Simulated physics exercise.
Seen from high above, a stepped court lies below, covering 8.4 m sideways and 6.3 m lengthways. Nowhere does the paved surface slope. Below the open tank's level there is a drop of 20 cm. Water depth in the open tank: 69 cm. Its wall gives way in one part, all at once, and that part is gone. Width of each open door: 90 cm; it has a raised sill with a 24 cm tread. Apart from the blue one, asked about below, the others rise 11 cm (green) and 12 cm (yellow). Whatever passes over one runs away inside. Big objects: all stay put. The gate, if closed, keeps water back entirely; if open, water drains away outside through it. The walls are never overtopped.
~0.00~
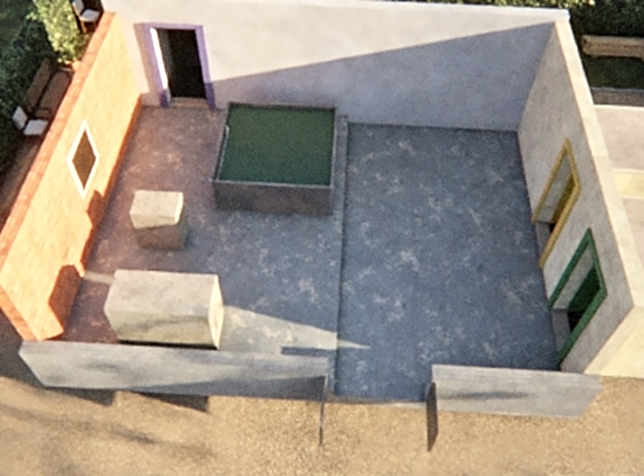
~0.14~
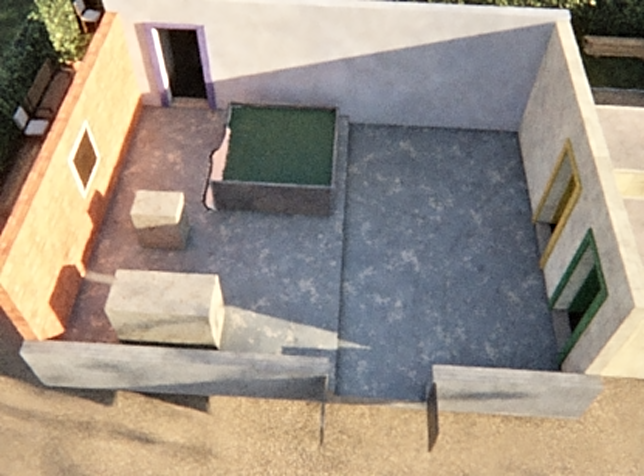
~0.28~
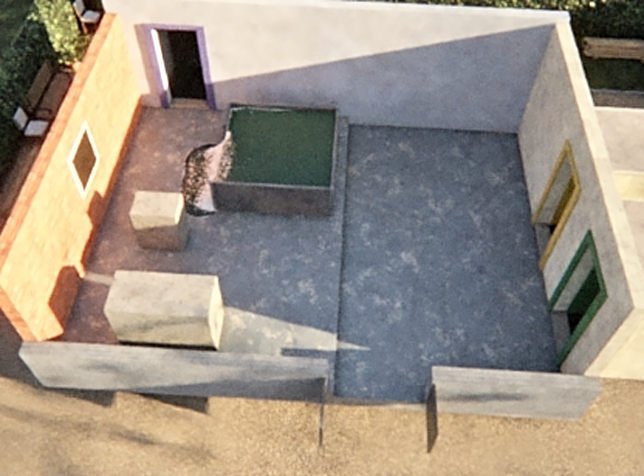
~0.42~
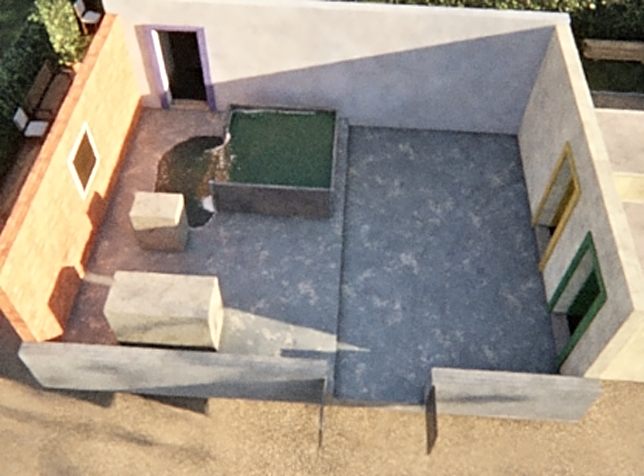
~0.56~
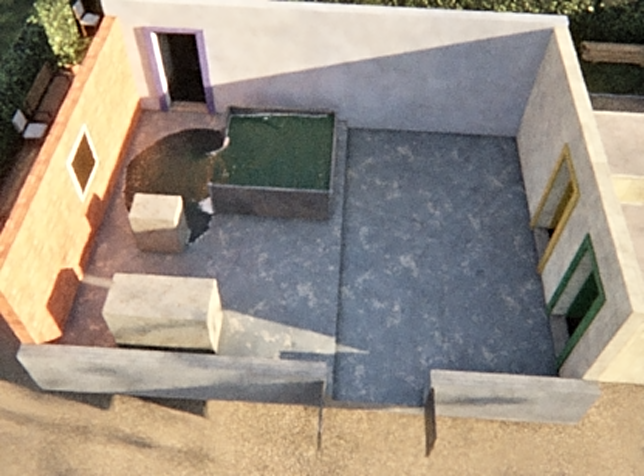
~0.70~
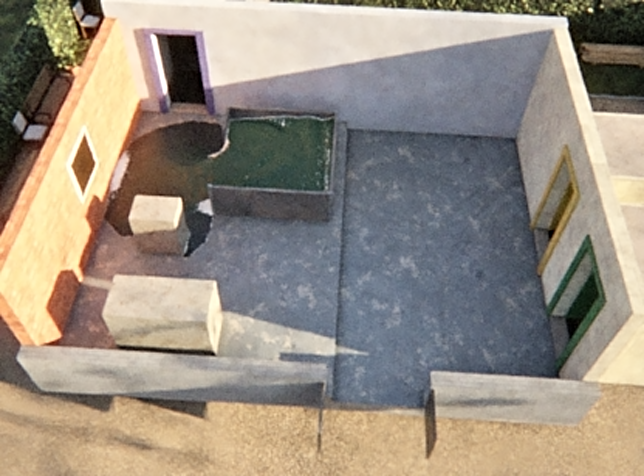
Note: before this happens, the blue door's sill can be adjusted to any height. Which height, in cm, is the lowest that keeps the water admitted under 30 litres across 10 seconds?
Close to 19 cm.
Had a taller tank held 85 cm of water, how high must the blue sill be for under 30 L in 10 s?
Roughly 25 cm high.
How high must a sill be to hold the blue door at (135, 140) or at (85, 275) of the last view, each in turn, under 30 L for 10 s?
About 23 cm for the first and 10.5 cm for the second.
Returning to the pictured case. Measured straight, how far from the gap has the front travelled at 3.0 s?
It gets close to 4.8 metres out.
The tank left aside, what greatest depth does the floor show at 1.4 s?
About 44 cm.
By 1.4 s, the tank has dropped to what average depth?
Around 45 cm deep on average.
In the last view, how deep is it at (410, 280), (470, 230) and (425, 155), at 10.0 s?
Ordered as asked: 4, 7, 2 cm.
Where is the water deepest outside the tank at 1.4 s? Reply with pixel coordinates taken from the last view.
(115, 186).
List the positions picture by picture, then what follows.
The open tank at (277, 145) is whole and still, 69 cm deep; the blue door at (182, 71) is dry, in the first frame.
The front is at (213, 156), 0.3 m from the gap at (223, 169); 0.4 m2 of floor is wet, 69 cm left at the back, in the second frame.
The gap is at (222, 172), the front 0.8 m out at (187, 175); the back of the open tank holds 69 cm, in the third frame.
Water pours out at (222, 173) and has run 1.4 m, to (160, 168); about 10 cm deep outside, 69 cm at the back, in the fourth frame.
The front is at (129, 172), 2.0 m from the gap at (221, 176); 4.3 m2 of floor is wet, 68 cm left at the back, in the fifth frame.
The front is at (106, 213), 2.1 m from the gap at (221, 177); 5.7 m2 of floor is wet, 61 cm left at the back; 0.4 m in a straight line remain to the blue door at (182, 76), in the sixth frame.
After 1.4 s water covers 15 % of the floor, deepest (44 cm) near (115, 186); 5 cm at the blue door, 0 litres in over its 6 cm sill.
After 3.0 s water covers 30 % of the floor, deepest (40 cm) near (141, 115); 20 cm at the blue door, 52 litres in over its 6 cm sill.
After 10.0 s water covers 95 % of the floor, deepest (14 cm) near (556, 392); 10 cm at the blue door, 316 litres in over its 6 cm sill.
At the blue door as built, the water arrived by 0.9 s and peaked near 20 cm at 3.4 s.
With a sill of 16 cm, 63 litres would have come in within the 10 s; with 21.5 cm, 18 litres. So under 30 litres takes about 19 cm.
